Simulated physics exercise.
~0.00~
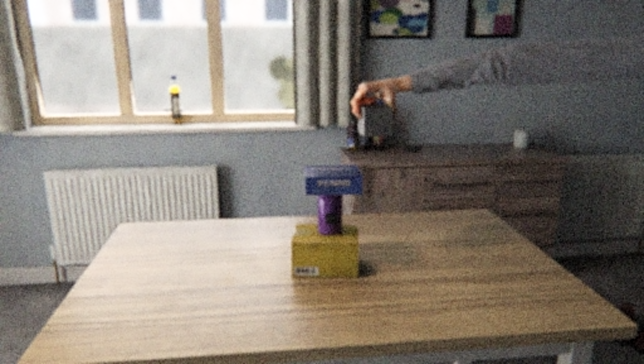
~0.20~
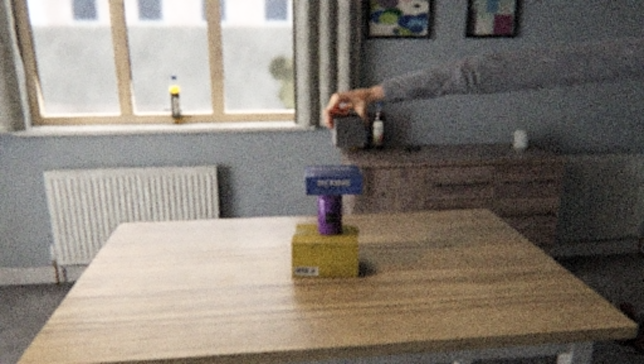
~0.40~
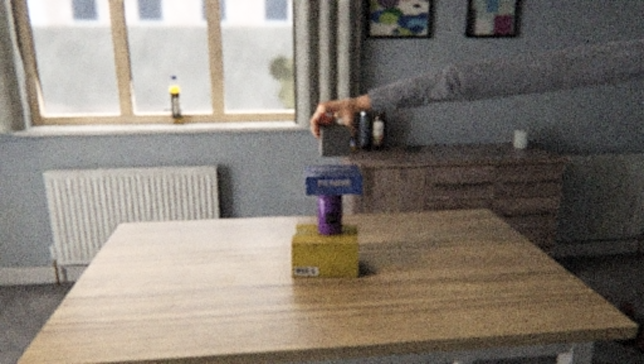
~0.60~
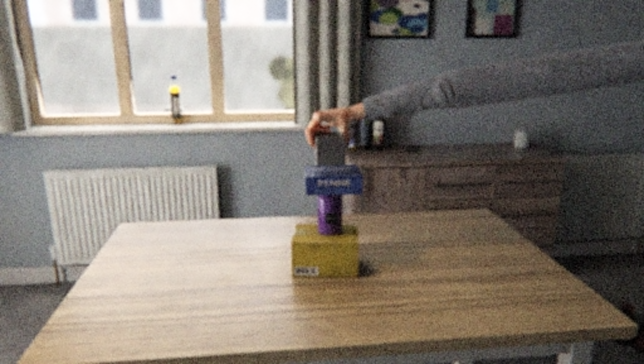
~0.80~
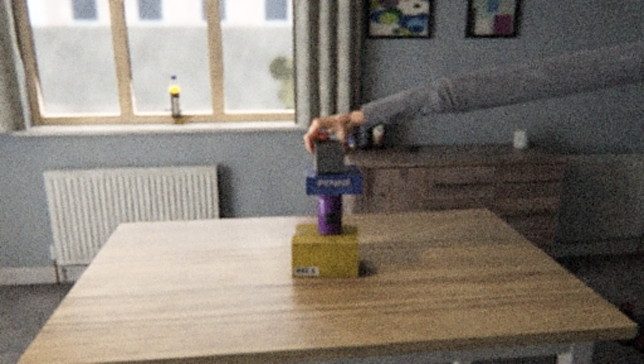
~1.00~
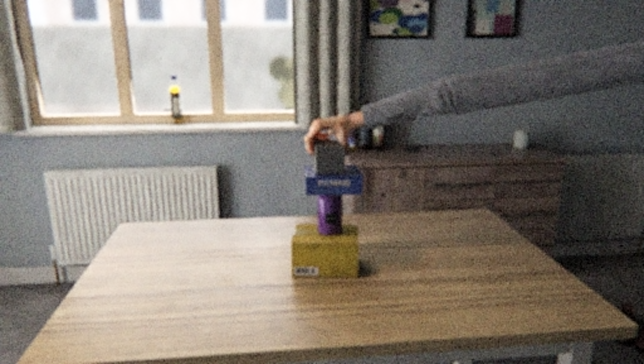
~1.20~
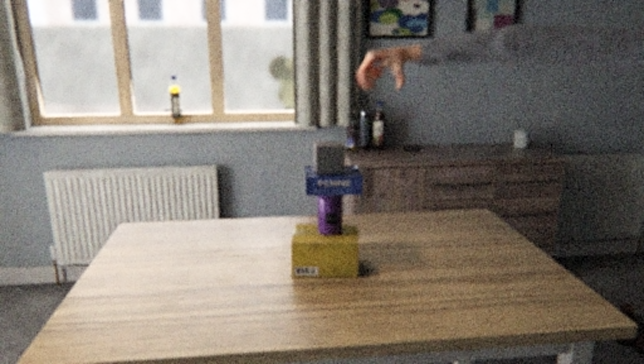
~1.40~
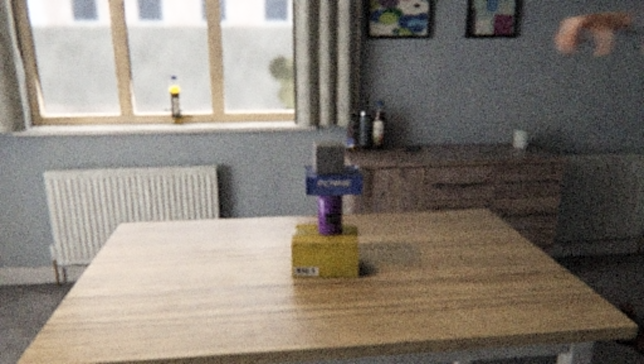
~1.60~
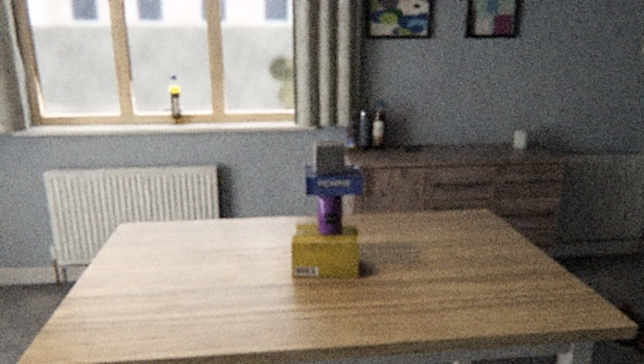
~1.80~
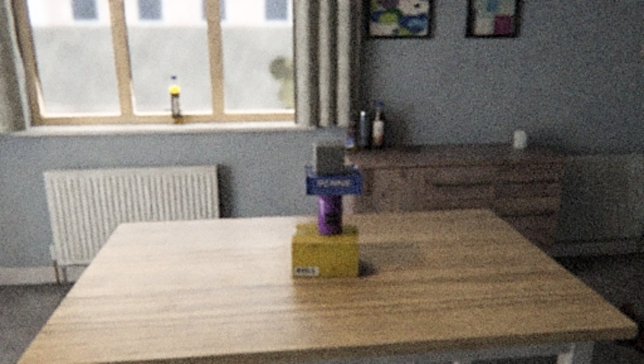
A hand reached in from the right and lowered a small grey block onto a blue packet, which sat on a purple jar atop a yellow box on a wooden table, then let go and drew away, leaving the whole stack standing still.
